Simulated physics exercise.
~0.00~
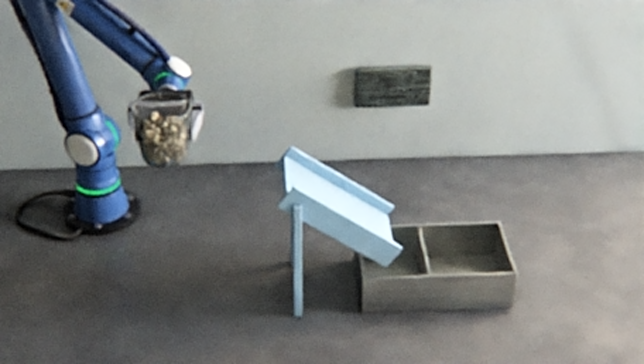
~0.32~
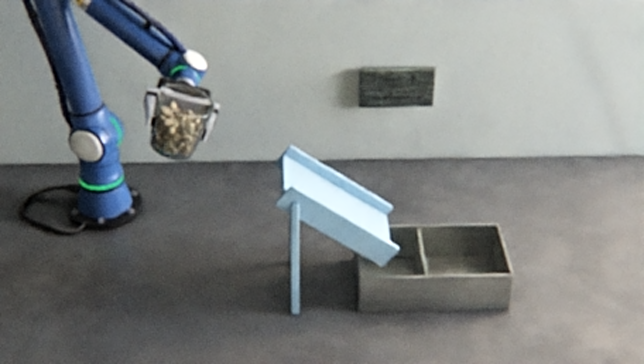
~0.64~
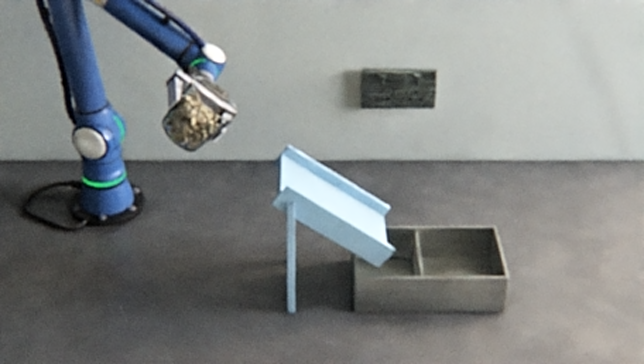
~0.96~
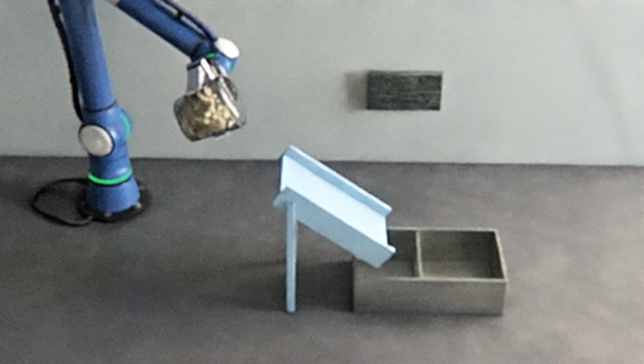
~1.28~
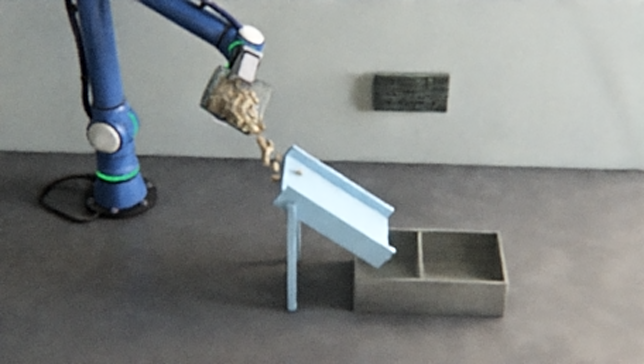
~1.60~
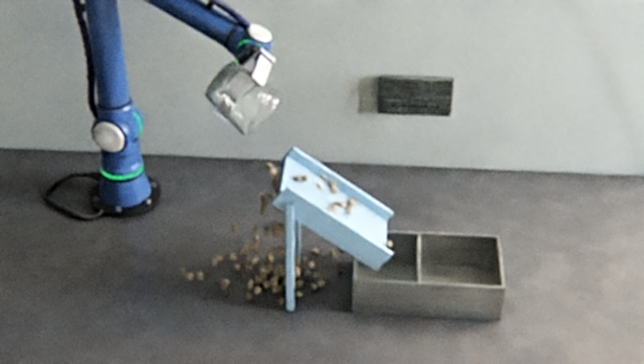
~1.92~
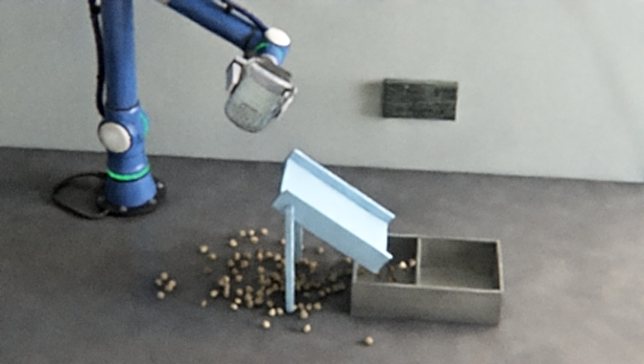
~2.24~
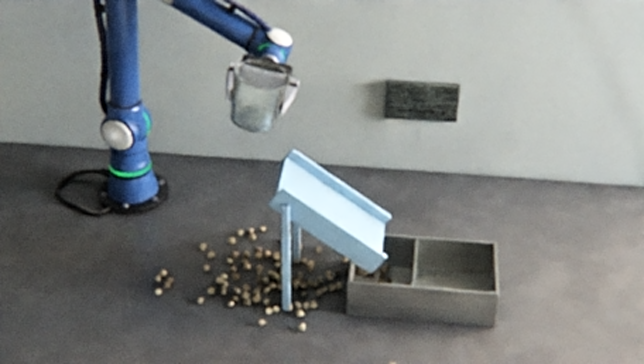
On a dark grey surface before a pale wall, a blue robot arm holds a clear tumbler full of small pebbles, with a light blue sloping chute and a two-part grey box to its right. The arm carries the tumbler rightward, tipping it as it nears the chute. Pebbles begin to pour from the rim toward the chute's upper end. Most drop short and scatter around its legs, while a few slide down the slope. The arm then swings the emptied tumbler back nearly upright, leaving most pebbles strewn beneath the chute and only some in the box's near part.
